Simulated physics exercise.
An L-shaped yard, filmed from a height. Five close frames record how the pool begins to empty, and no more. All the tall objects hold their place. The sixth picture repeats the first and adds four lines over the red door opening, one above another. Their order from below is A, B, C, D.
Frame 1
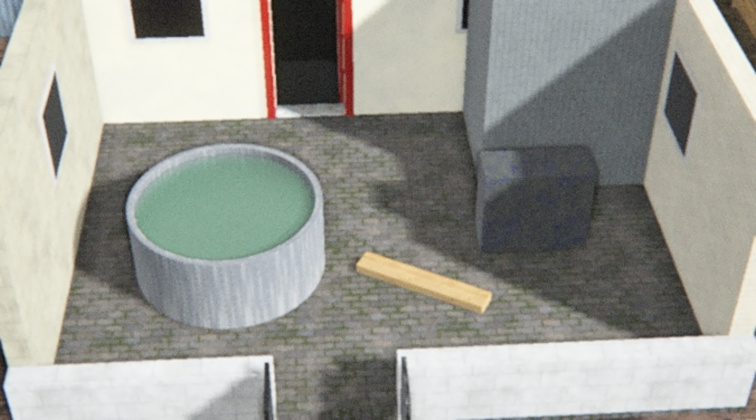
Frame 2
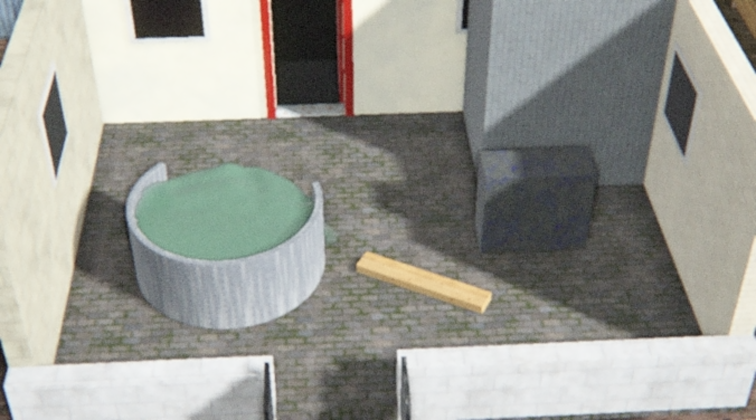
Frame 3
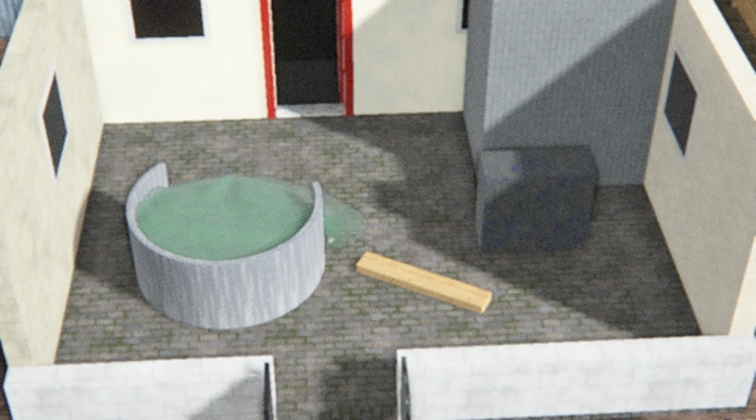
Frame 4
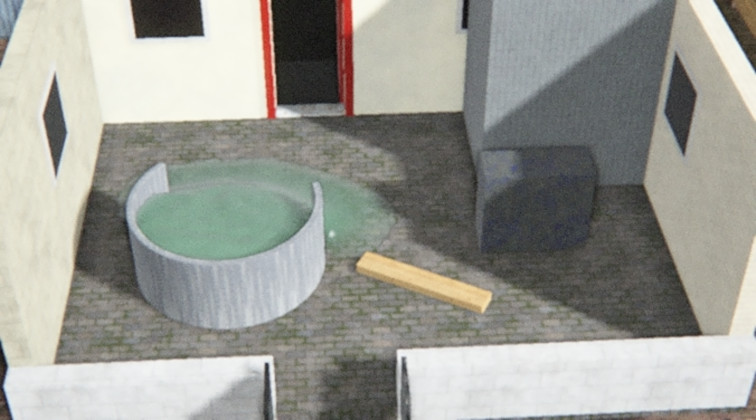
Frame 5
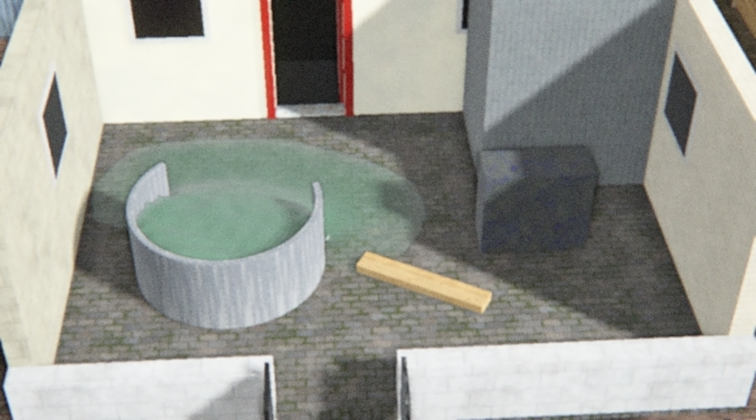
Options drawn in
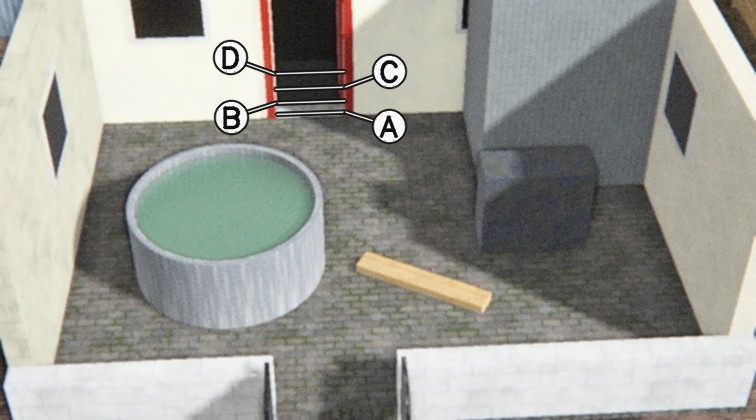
Green water stands in a round grey pool at the left of a paved yard, seen from a height by a still camera. A red-framed doorway opens in the cream back wall, with a dark grey block at right, a pale wooden plank near the middle and a low white wall in front. The pool's back wall disappears, and the water sinks and spreads backward and rightward across the paving.
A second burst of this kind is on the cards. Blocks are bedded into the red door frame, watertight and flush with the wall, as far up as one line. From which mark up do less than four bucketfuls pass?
Go for C.
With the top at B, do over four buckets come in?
Yes.
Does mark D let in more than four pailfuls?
No, that is safe.
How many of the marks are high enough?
Two.
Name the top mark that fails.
That would be B.
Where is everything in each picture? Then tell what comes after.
The first frame shows water in the pool at rest, its middle at (226, 206); foot of the red doorway at (311, 116); open gate at (335, 349).
The second frame shows front seen at (327, 231), 2 % of the ground wet.
The third frame shows front seen at (353, 225), 7 % of the ground wet.
The fourth frame shows front seen at (380, 232), 13 % of the ground wet.
The fifth frame shows front seen at (120, 164), 22 % of the ground wet.
On the marked copy, A at (311, 113); B at (310, 102); C at (310, 88); D at (309, 72); from the bottom up A, B, C, D.
For mark A, dozens of bucketfuls pour in.
For mark B, about 11 bucketfuls get in.
For mark C, a splash gets over, under a bucket.
For mark D, nothing gets over.
